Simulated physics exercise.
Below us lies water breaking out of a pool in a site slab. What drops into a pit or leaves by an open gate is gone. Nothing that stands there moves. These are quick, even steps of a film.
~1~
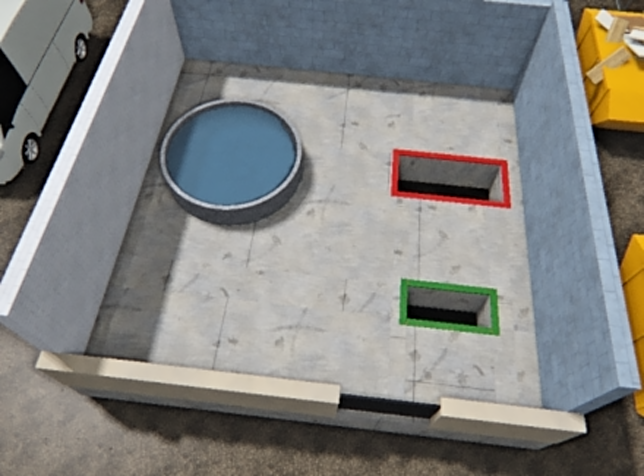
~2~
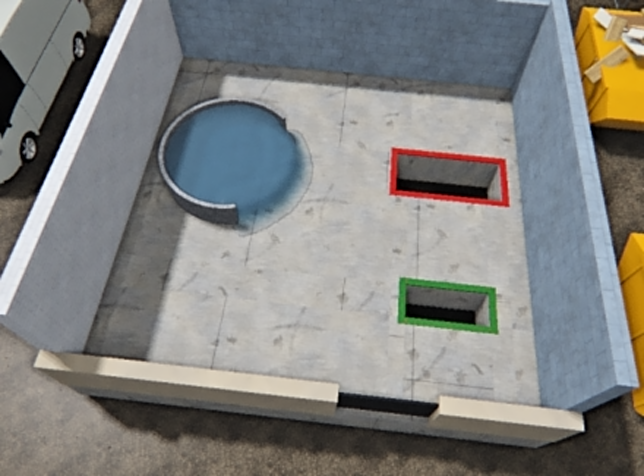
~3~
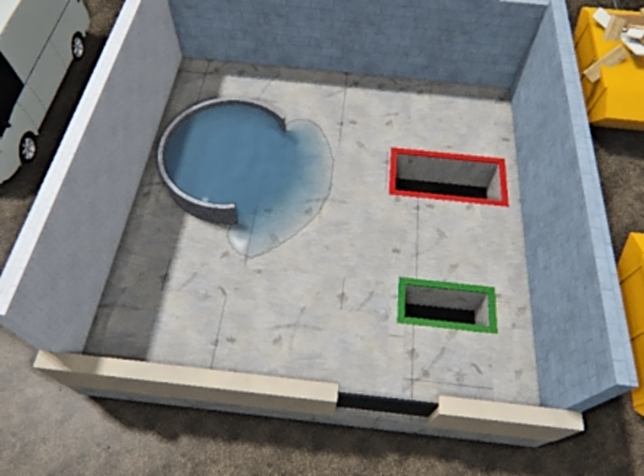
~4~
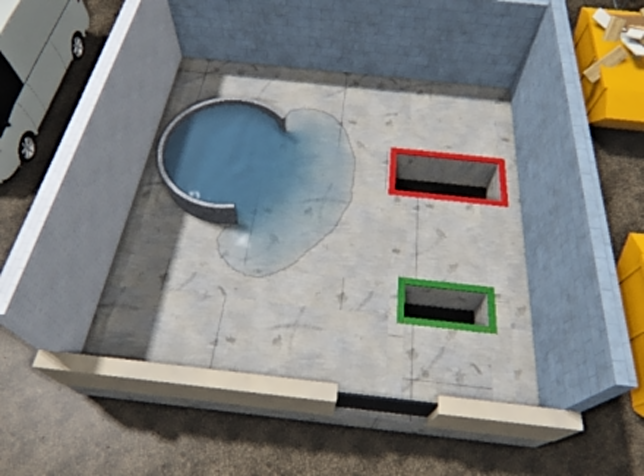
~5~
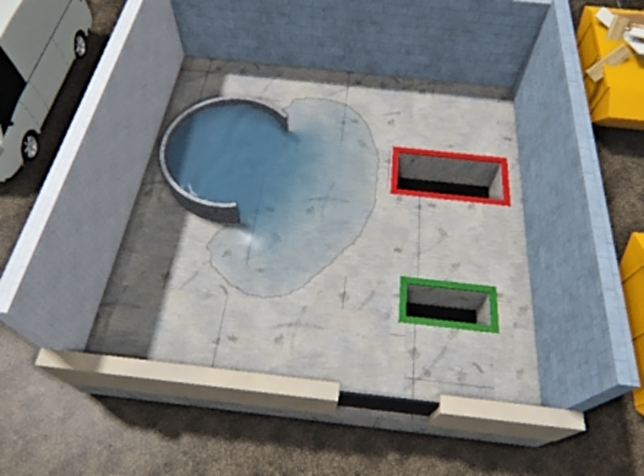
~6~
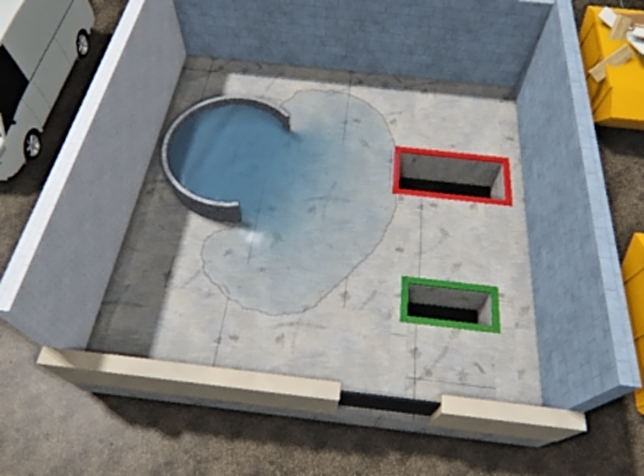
A walled concrete slab is seen from high above at an angle, with a round pool of blue water at its upper left. On the right, a red-edged rectangular pit lies above a smaller green-edged one, a pale van stands outside at left, and yellow containers at right. The pool's right side opens, and water pours out, spreading rightward and downward across the slab in a widening, rounded sheet.
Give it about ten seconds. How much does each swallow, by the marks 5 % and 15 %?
In the end: The gate takes not even 5 %; the red pit takes above 15 %; the green pit takes above 15 %.
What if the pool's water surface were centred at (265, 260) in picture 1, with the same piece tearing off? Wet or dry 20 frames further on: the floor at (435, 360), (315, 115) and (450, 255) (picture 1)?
In that order: Flooded, no water, under water.
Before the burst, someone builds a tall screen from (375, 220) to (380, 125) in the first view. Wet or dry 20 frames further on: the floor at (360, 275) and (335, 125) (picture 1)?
As listed: Awash, awash.
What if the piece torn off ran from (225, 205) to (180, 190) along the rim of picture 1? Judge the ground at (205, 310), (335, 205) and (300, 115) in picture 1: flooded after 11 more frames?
As listed: Flooded, dry, not flooded.
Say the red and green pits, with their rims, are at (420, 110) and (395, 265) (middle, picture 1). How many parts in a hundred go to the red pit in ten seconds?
Roughly, in per cent: Red 20.
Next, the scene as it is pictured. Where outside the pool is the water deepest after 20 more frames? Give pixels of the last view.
I would point to (540, 419).
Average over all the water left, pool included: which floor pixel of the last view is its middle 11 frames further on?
Roughly at (312, 198).
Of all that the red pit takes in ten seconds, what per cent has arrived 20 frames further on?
Close to 40 %.
A moment on, water covers 45 % of the floor; the gate 0 %, the red pit 2 %, the green pit 0 %.
Next, water covers 55 % of the floor; the gate 0 %, the red pit 6 %, the green pit 3 %.
Then, water covers 60 % of the floor; the gate 0 %, the red pit 13 %, the green pit 9 %.
Later, water covers 65 % of the floor; the gate 0 %, the red pit 22 %, the green pit 17 %.
In the end, water covers 75 % of the floor; the gate 0 %, the red pit 32 %, the green pit 29 %.
